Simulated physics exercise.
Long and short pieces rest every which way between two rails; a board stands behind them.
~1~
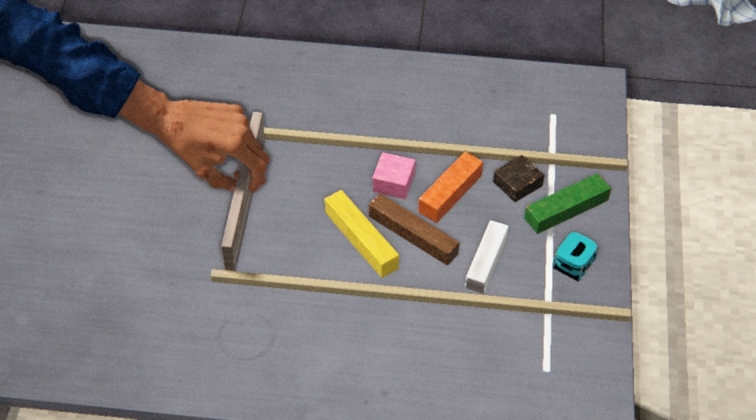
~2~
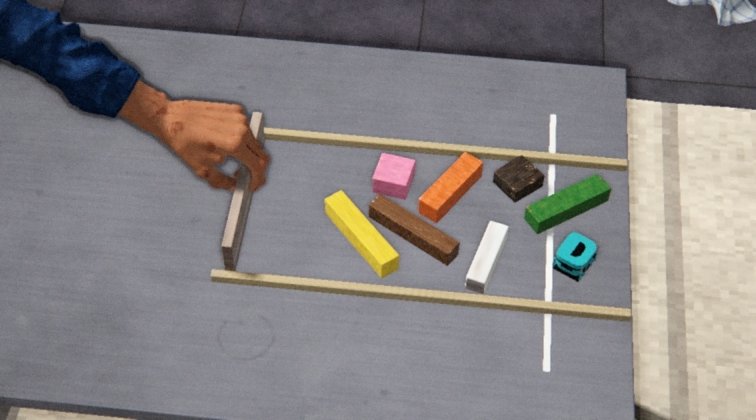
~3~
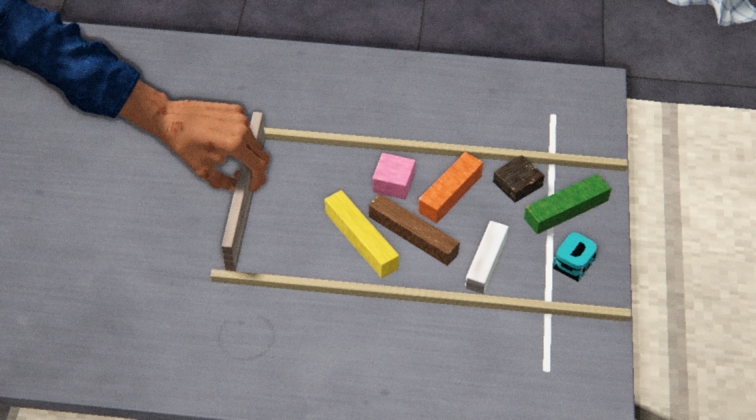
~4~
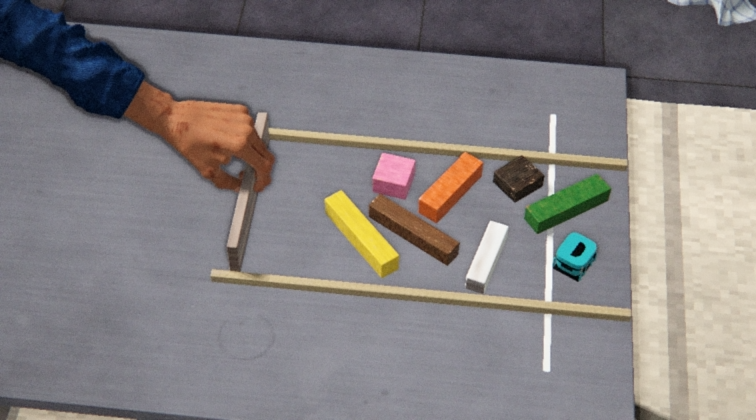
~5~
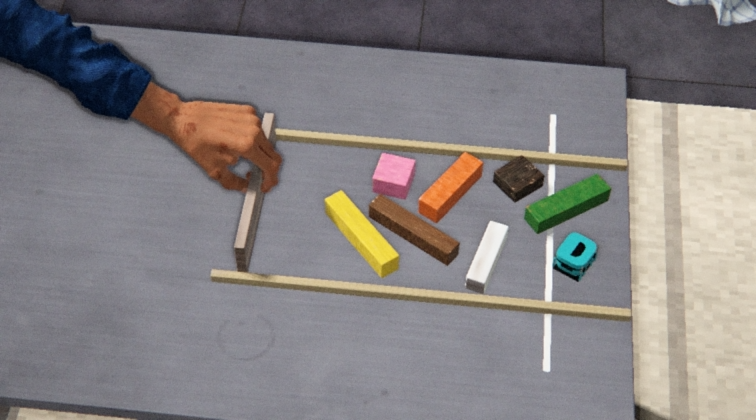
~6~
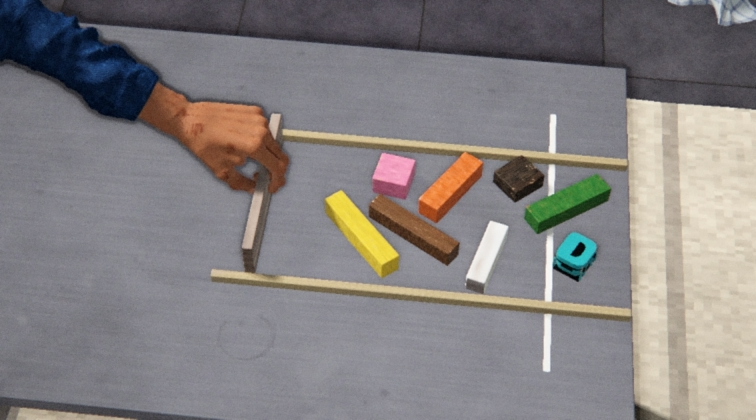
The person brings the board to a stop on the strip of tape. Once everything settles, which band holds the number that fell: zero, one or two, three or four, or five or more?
It is in the band one or two.
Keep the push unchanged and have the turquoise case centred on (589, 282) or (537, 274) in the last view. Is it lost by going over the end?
Stays put; stays put.
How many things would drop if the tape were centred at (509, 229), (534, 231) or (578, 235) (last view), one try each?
Per try in turn: 0, 1, 3.
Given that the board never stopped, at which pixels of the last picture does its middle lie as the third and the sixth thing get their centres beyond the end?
First around (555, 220), then around (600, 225).
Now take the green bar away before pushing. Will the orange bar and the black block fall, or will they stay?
The orange bar is still there, the black block is gone.
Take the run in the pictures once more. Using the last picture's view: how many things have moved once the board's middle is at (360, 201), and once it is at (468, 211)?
At the first place 2, at the second 7.
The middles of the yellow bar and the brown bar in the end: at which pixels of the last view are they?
Same order as the question: First (561, 259), second (581, 241).
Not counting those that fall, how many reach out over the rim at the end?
1.
Soon after, none off yet; turquoise case at rest near (575, 257); green bar at rest near (568, 204); black block at rest near (518, 179).
At rest, the number that fall off is one or two; fallen, black block and green bar.
